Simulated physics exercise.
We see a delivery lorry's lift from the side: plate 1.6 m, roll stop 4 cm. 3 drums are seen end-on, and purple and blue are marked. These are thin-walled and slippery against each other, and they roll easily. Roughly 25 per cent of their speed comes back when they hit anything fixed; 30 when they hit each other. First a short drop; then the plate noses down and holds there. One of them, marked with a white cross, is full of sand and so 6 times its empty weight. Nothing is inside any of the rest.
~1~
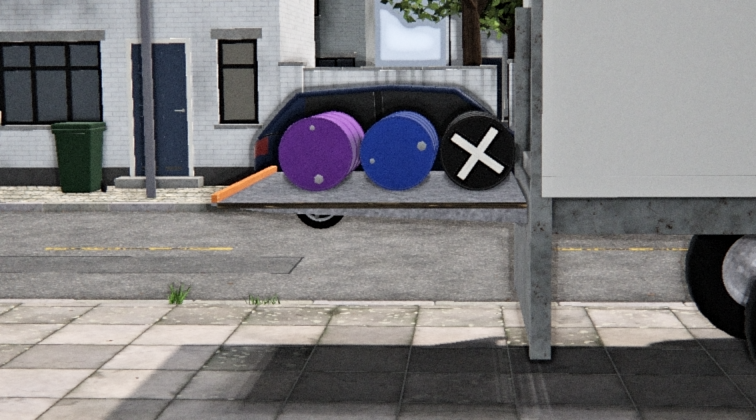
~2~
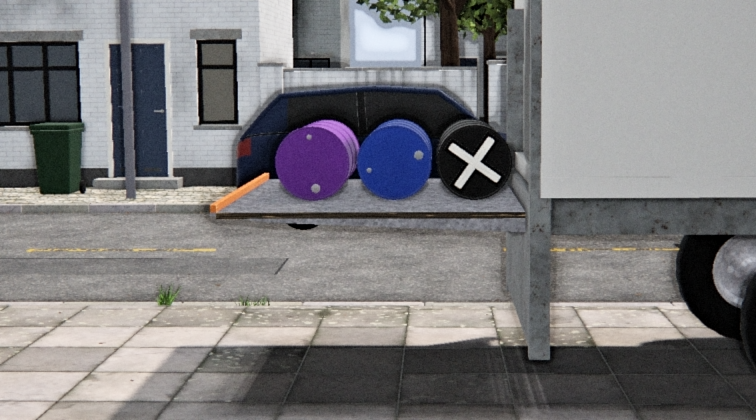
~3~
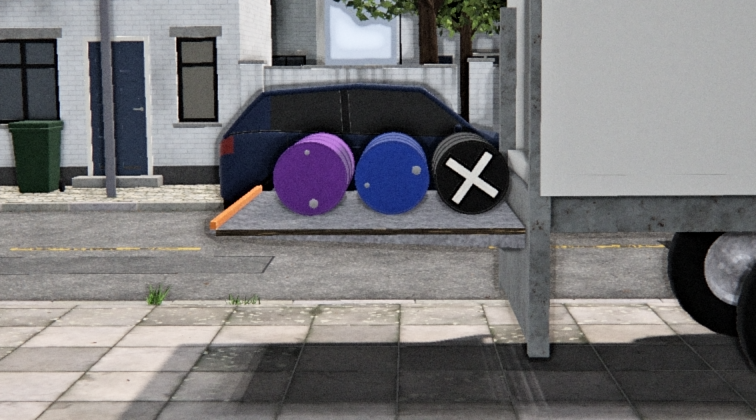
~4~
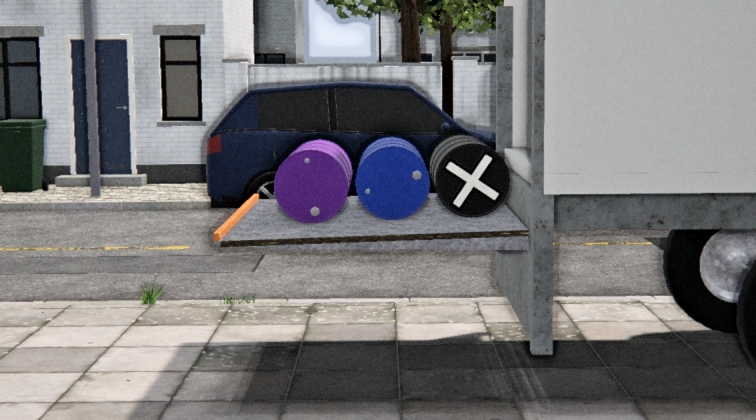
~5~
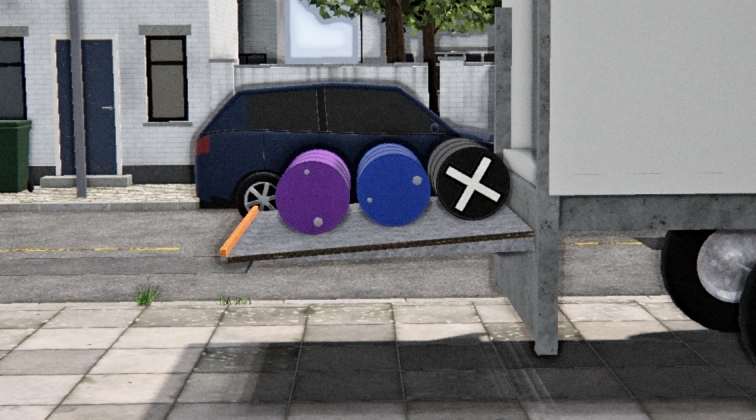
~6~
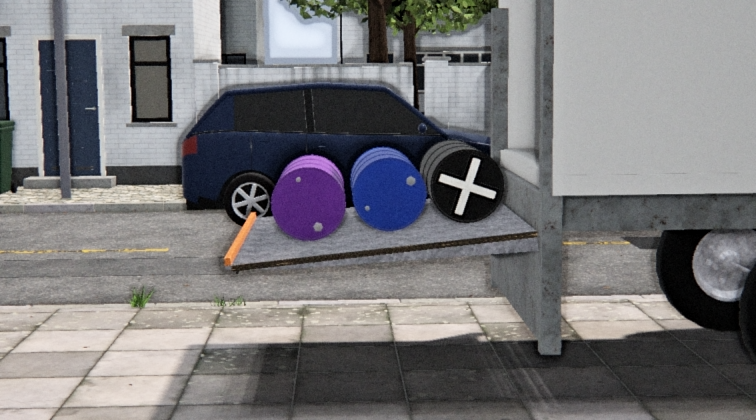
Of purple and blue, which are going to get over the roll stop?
Purple drum: Goes over the edge; blue: Goes over the edge.
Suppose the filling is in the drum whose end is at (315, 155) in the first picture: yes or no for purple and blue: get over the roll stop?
Lab note: Purple no, it would not, blue no, it would not.
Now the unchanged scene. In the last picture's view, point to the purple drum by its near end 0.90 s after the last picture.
Its near end sits close to (249, 206).
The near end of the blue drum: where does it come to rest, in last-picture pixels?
You'll find it at roughly (211, 354) in the final picture.
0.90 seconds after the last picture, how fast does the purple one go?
Near 0.4 m/s.
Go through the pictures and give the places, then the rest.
The first frame shows purple (315, 154), blue (397, 154); plate level; stop at (214, 199); white cross at (478, 153).
The second frame shows purple (312, 163), blue (394, 163); plate level.
The third frame shows purple (310, 179), blue (392, 178); plate level.
The fourth frame shows purple (311, 187), blue (393, 184); plate tilted 2°; stop at (217, 237).
The fifth frame shows purple (313, 198), blue (394, 191); plate tilted 4°.
The sixth frame shows purple (308, 204), blue (390, 195); plate tilted 6°; stop at (228, 262).
Then, 0.90 s past the sixth picture, purple is on the plate, 10 cm from the stop, rolling left; blue is on the plate, 50 cm from the stop, rolling left; 0 gone from the plate.
Then, 2.10 s past the sixth picture, purple is off the lift, on the ground; blue is over the stop and falling; 2 gone from the plate.
Finally (5.70 s after the last picture), purple is off the lift, on the ground; blue is on the ground; 3 gone from the plate.
